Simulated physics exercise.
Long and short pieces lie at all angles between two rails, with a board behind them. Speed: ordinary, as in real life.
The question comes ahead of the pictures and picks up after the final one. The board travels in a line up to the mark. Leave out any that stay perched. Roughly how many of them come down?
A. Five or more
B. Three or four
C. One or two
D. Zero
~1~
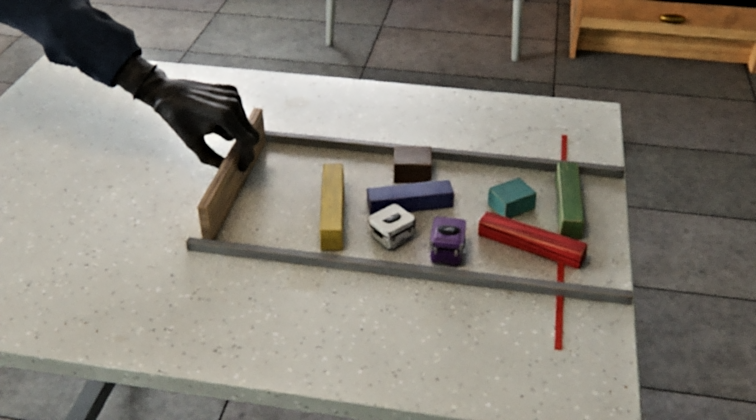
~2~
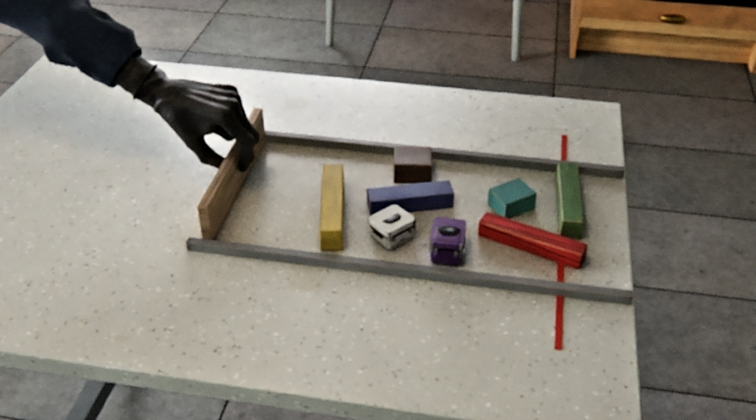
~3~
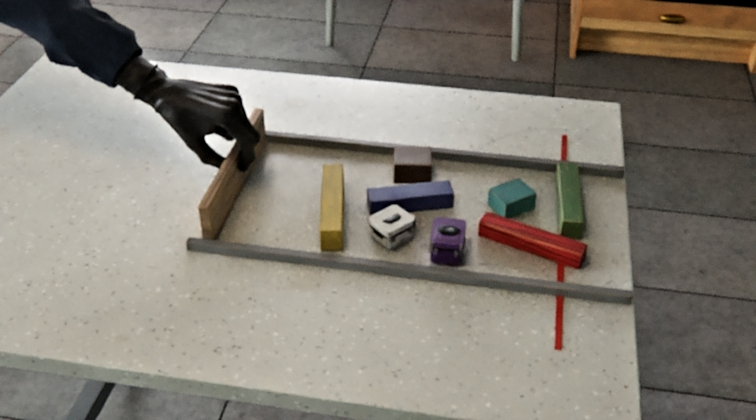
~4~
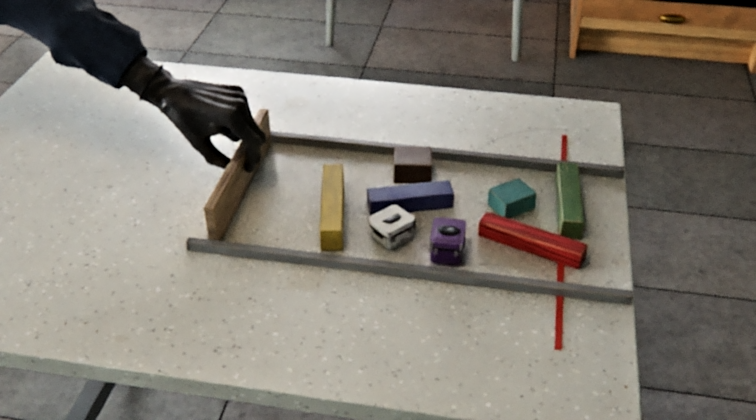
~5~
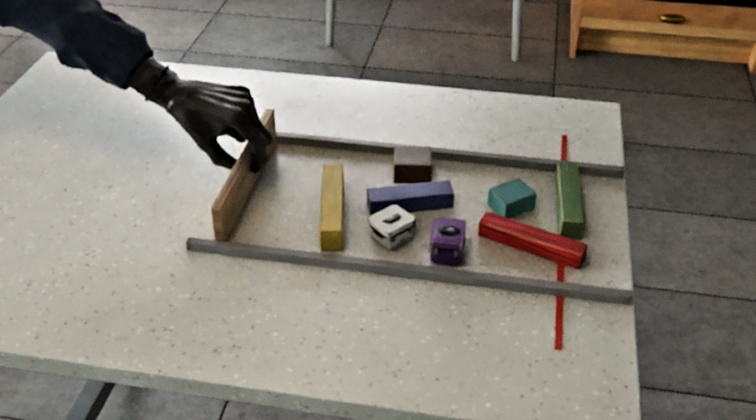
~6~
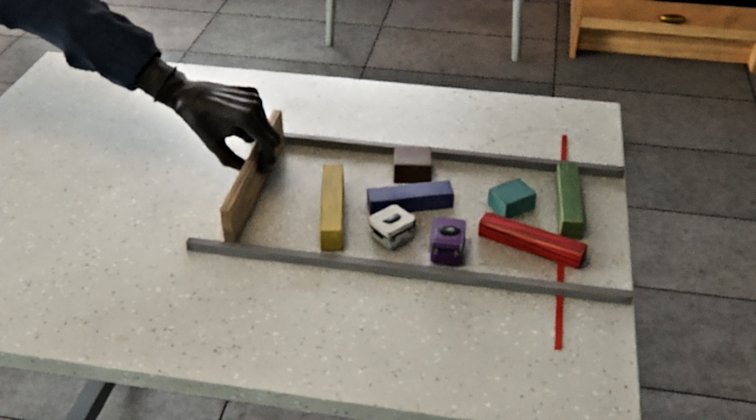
B, three or four.
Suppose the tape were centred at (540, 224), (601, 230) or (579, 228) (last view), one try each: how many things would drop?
In order, 2, 6 and 3.
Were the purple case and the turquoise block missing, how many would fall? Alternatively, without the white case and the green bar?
The count is 2 in the first case and 2 in the second.
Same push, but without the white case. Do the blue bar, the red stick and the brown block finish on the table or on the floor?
Note: Blue bar is on by the end; red stick is off by the end; brown block is on by the end.
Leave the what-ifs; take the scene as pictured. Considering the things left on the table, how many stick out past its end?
Looks like 1 of them.
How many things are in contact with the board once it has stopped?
2 in contact.
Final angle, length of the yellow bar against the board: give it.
I'd put it at about 0°.
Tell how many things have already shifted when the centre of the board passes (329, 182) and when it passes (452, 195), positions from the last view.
The count reaches 1 first and 8 second.
Soon after, none off yet; green bar at rest near (569, 199); red stick at rest near (531, 240); turquoise block moving near (516, 199).
In the end, the number that fall off is three or four; gone, turquoise block, red stick and green bar.
